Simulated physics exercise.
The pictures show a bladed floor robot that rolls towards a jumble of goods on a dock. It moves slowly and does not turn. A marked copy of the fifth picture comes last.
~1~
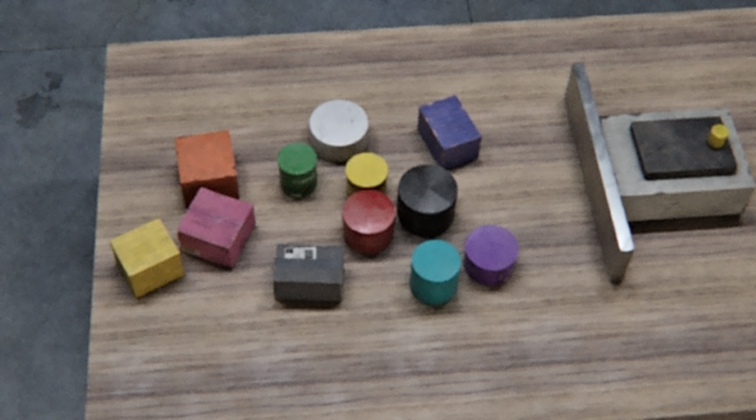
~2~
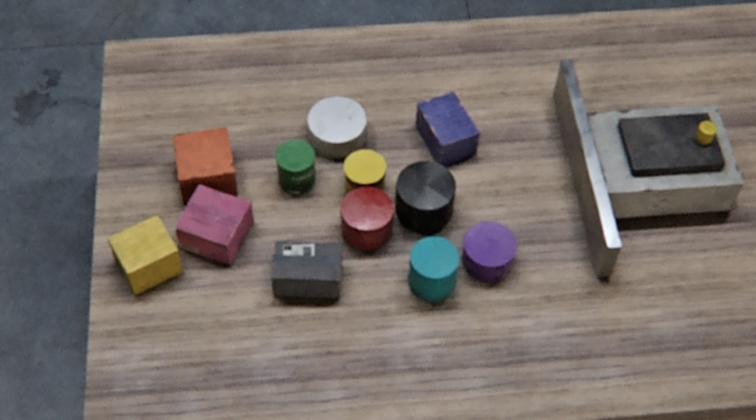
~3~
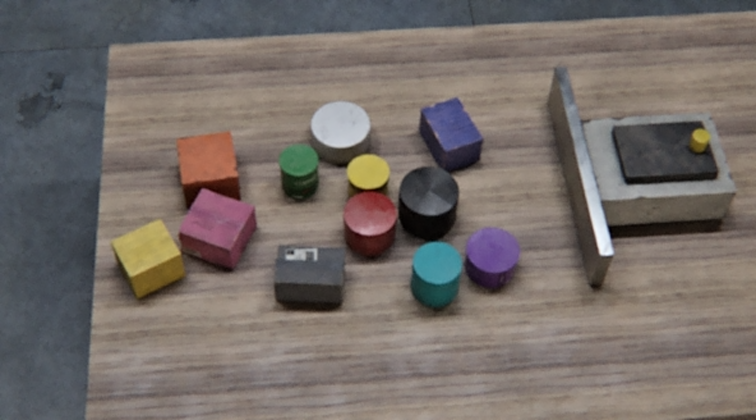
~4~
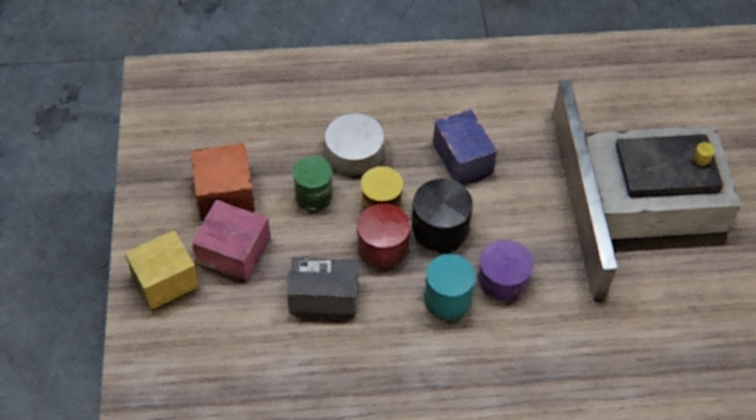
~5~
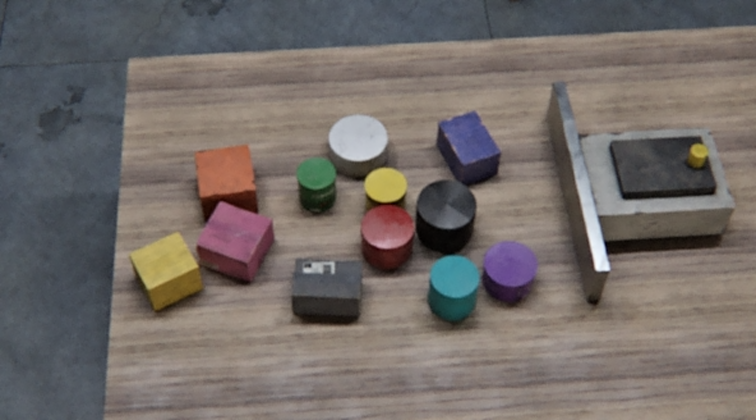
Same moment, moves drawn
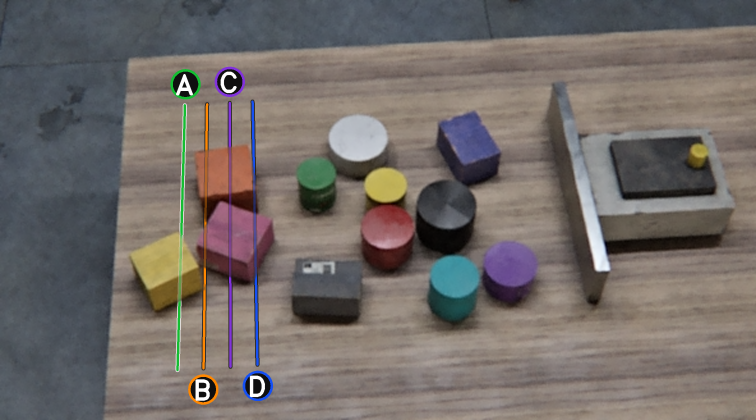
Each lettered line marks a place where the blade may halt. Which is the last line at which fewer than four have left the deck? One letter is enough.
As far as mark B.
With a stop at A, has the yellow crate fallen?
By then, yes.
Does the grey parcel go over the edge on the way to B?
No.
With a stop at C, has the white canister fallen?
By then, no.
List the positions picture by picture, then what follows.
The first picture shows green pail (298, 171); turquoise canister (435, 273); purple pail (490, 256).
The second picture shows robot (664, 143); red canister (367, 218).
The third picture shows robot (658, 151); yellow pail (368, 181).
The fourth picture shows robot (661, 164); black canister (442, 215).
The fifth picture shows robot (655, 166); blue crate (468, 148); grey parcel (327, 287); orange crate (227, 182).
On the marked copy, A at (182, 227); B at (205, 225); C at (230, 224); D at (255, 222).
With B. Early on, robot (523, 173); turquoise canister (401, 305); blue crate (409, 150).
Further on, robot (389, 181); yellow crate (156, 273); orange crate (168, 175).
At the end, robot (283, 187); orange crate over the edge; yellow crate over the edge; three fallen.
As for the rest, A drops six; C is within the limit but short; D is within the limit but short.
